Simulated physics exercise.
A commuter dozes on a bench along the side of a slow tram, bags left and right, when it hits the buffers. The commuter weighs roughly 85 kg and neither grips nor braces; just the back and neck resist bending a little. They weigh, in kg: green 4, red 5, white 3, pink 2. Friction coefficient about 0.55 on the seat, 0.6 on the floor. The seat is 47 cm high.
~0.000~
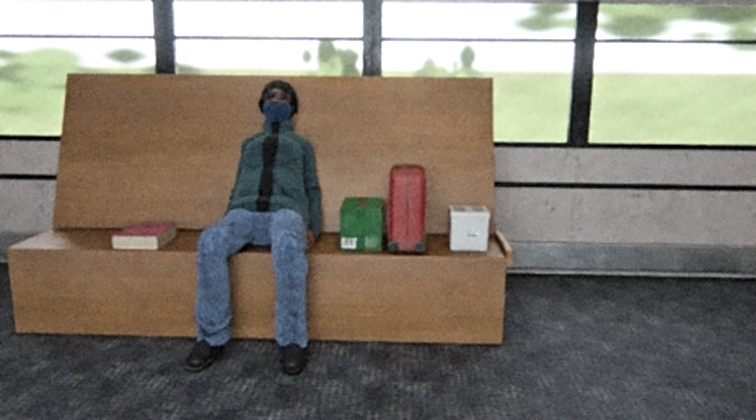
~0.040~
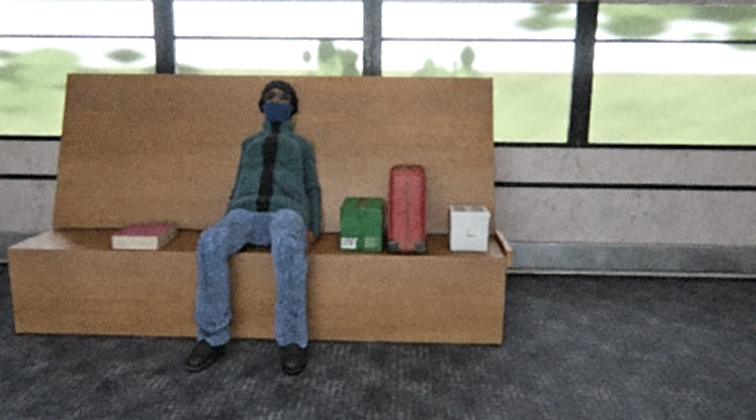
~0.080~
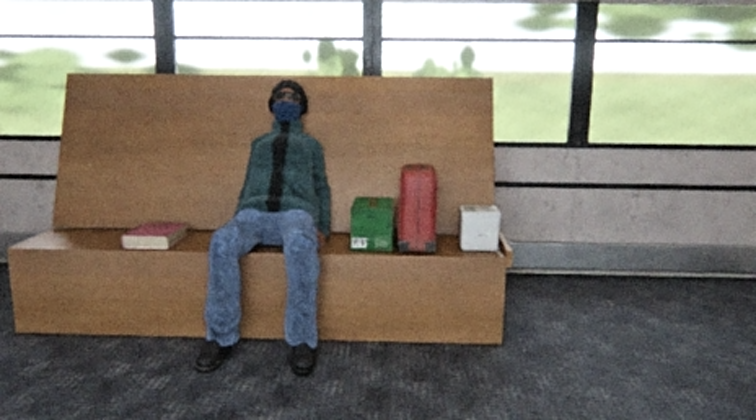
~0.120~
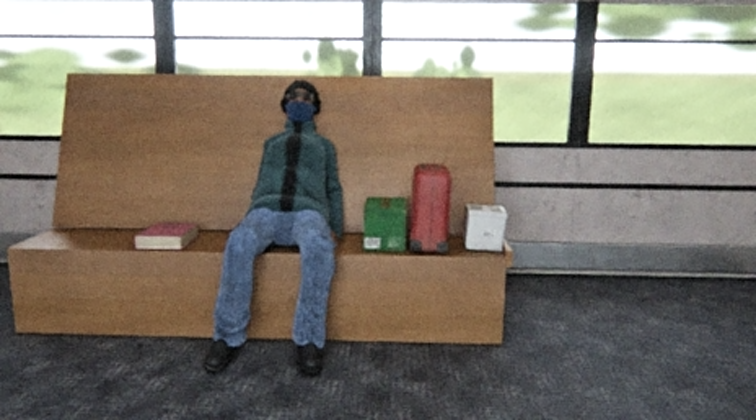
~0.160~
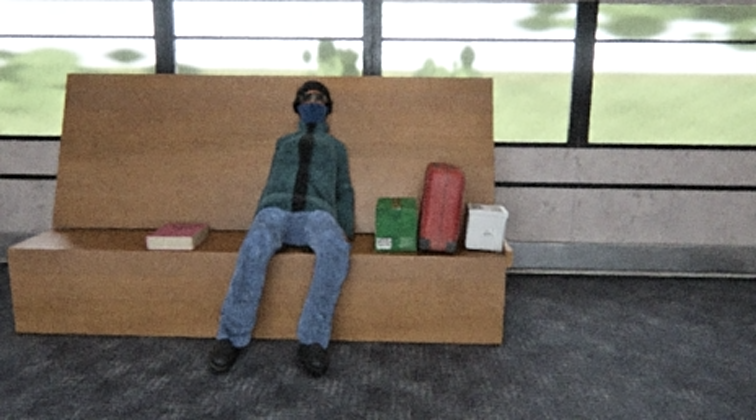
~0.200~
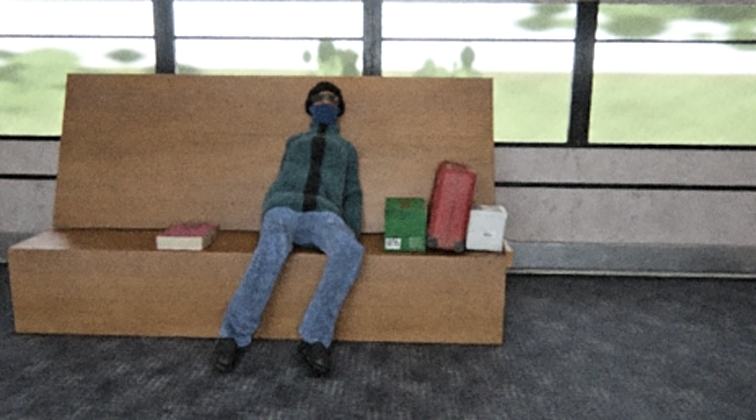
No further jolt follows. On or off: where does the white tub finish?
The white tub clings on.
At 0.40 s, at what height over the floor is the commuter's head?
Roughly 110 cm.
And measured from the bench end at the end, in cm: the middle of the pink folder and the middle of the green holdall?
Pink folder 160 short, green holdall 50 short.
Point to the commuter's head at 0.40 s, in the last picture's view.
Around (382, 119).
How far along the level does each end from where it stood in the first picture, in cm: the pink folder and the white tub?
Pink folder 35, white tub 10.
After 0.40 s the white tub is 10 cm short of the bench end, tilted 0°, near (483, 229) in the last picture's view.
After 0.65 s the white tub is 10 cm short of the bench end, tilted 0°, near (483, 229) in the last picture's view; the green holdall 51 cm short of the bench end, tilted 0°.
After 1.05 s the white tub is 10 cm short of the bench end, tilted 0°, near (483, 229) in the last picture's view; the green holdall 51 cm short of the bench end, tilted 0°.
When all is still (1.6 s), green holdall stays on; red case stays on; white tub stays on; pink folder stays on; commuter's hips keep to the seat.
